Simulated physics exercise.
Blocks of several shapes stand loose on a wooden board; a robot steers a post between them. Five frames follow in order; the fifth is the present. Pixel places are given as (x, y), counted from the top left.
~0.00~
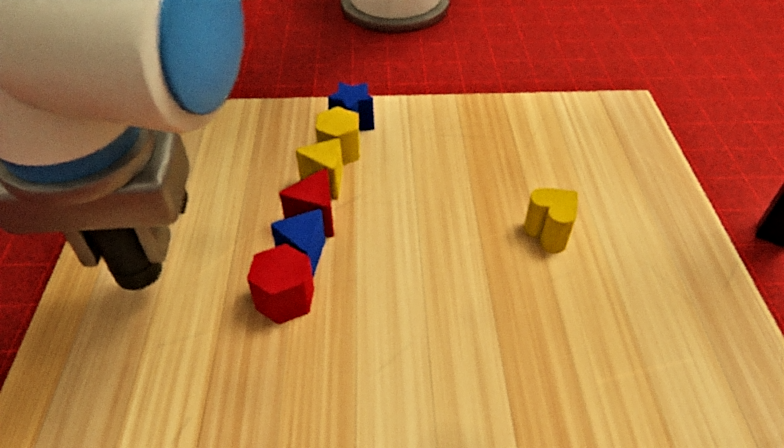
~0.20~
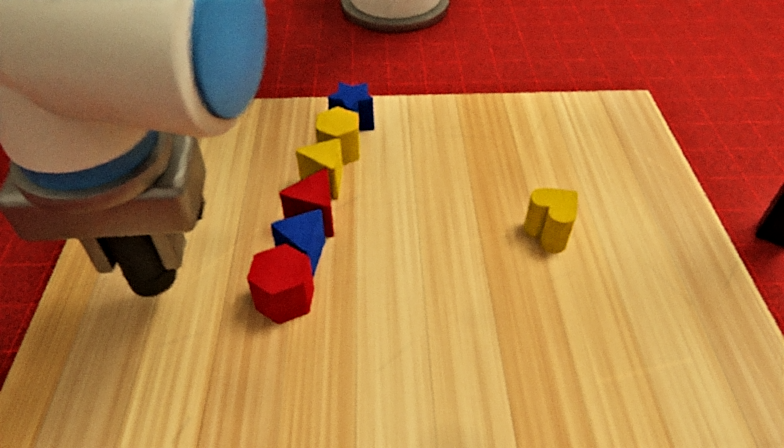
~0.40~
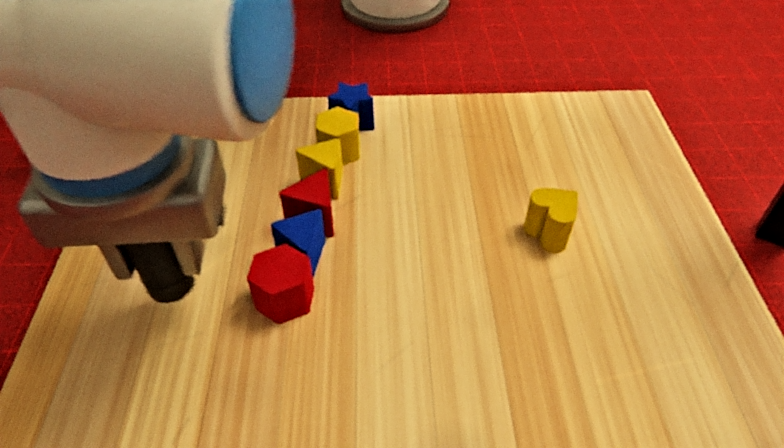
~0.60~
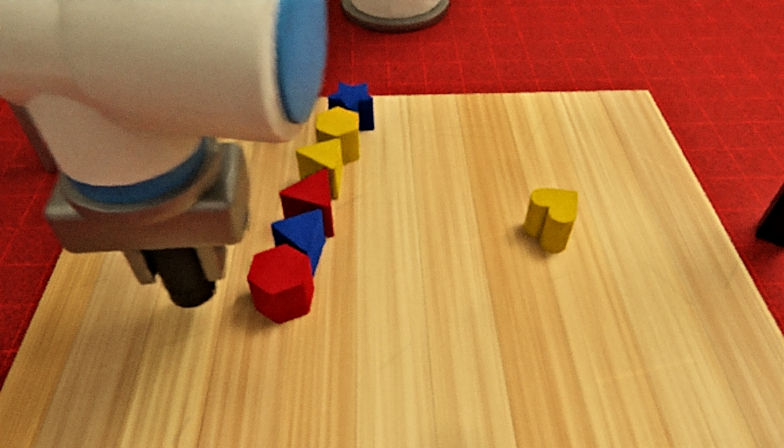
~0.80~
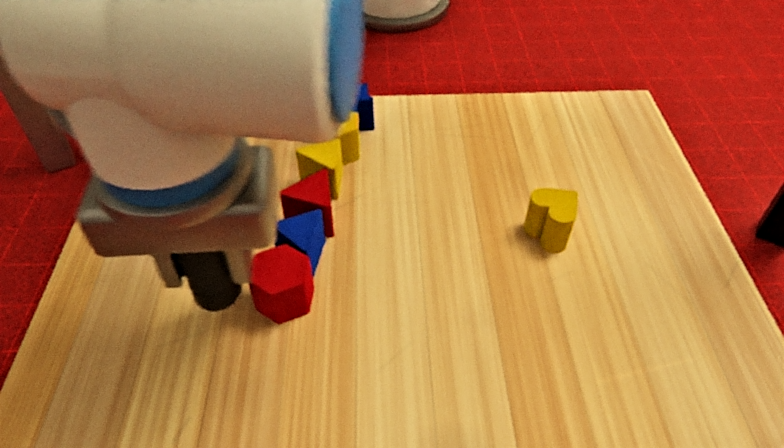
A robot arm moved its dark post slowly rightward across the wooden board, closing in beside the red six-sided block, while the line of colored blocks and the yellow heart stayed still.
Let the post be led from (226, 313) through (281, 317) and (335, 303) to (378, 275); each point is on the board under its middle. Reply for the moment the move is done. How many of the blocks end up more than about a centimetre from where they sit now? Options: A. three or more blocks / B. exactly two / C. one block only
B.
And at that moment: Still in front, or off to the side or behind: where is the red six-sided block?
It holds its place in front.
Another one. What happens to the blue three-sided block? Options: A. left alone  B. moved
I choose B.
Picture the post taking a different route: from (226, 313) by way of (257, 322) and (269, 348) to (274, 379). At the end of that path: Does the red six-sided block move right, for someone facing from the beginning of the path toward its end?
No - that is not the case.
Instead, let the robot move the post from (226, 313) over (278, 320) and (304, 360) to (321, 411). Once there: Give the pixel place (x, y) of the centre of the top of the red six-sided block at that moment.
In the picture, it is at (324, 268).
What follows on the original path. One third of the way, post (278, 297); red six-sided block (323, 263), turned 30° anticlockwise; blue three-sided block (310, 226), turned 35° anticlockwise.
Two thirds of the way, post (335, 282); red six-sided block (371, 243), turned 55° anticlockwise; blue three-sided block (320, 223), turned 70° anticlockwise.
At the end, post (378, 255); red six-sided block (410, 216), turned 60° anticlockwise; blue three-sided block (320, 223), turned 70° anticlockwise; red three-sided block unmoved.
